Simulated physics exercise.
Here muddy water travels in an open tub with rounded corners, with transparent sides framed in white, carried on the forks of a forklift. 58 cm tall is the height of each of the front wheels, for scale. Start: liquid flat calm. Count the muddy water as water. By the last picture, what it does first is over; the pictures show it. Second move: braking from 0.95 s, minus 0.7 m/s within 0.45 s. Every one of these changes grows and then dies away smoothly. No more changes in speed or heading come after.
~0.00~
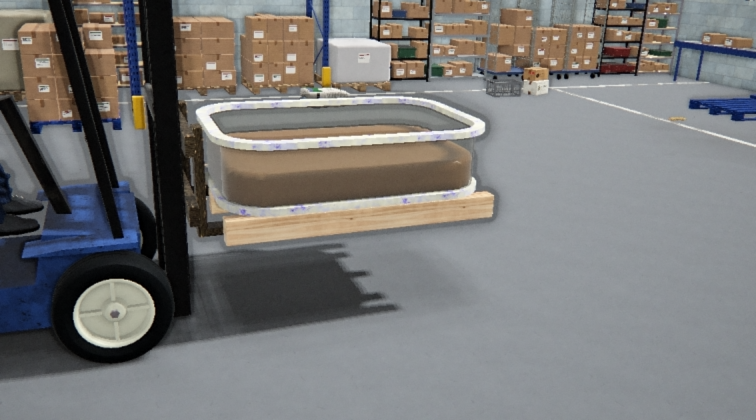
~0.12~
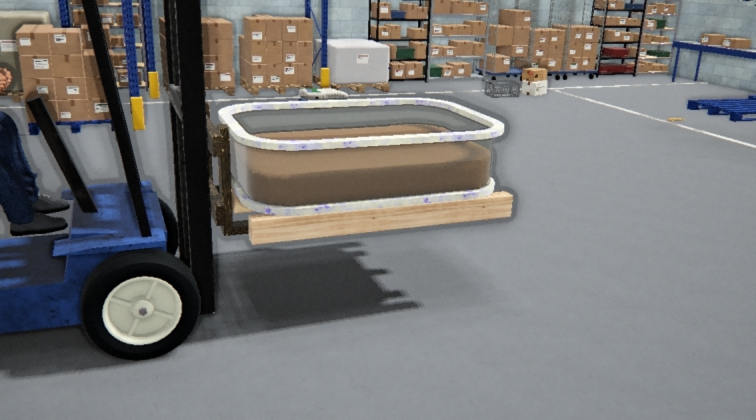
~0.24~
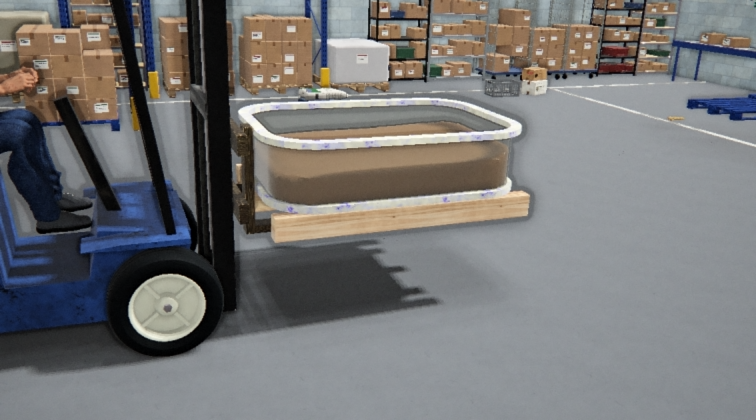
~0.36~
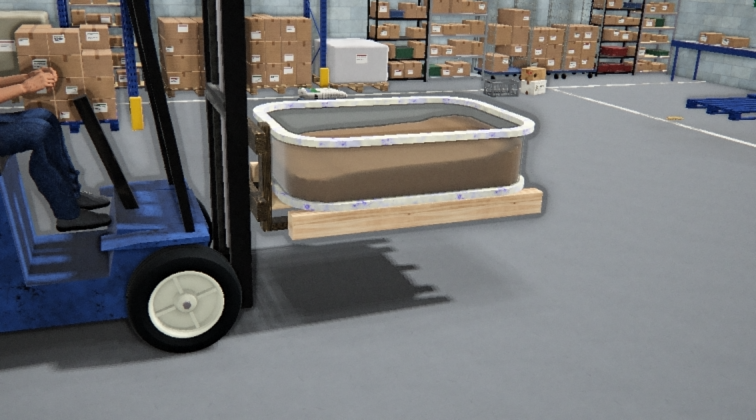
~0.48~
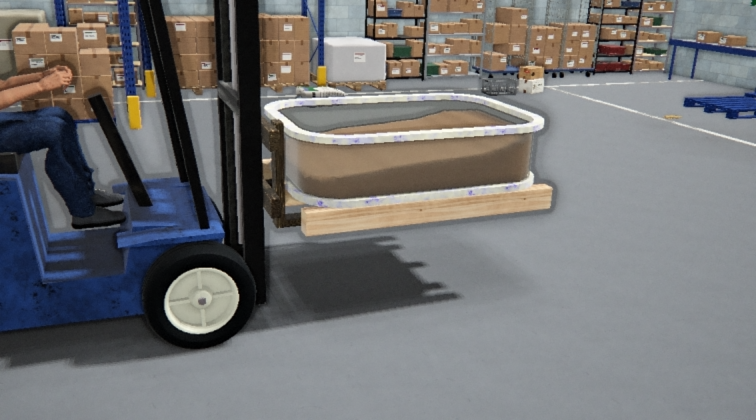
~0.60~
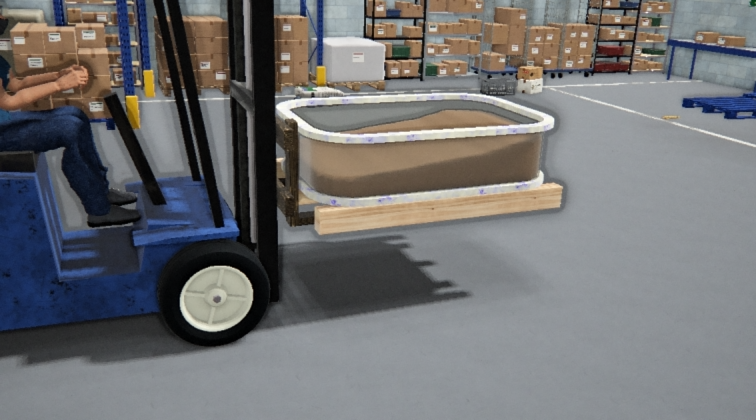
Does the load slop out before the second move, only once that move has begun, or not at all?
It slops out not at all.
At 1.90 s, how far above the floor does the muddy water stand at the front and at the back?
Level: ~ 18 cm in front; 18 cm behind.
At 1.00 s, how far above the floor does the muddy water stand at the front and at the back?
The surface sits near 22 cm in front and near 12 cm at the rear.
Then, 1.00 s in, the surface is 23 cm up at the front and 12 cm at the back; nothing has left.
Then, 1.40 s in, the surface is 27 cm up at the front and 9 cm at the back; nothing has left.
Then, 1.90 s in, the surface is 18 cm up at the front and 19 cm at the back; nothing has left.
Then, 4.39 s in, nothing has left.
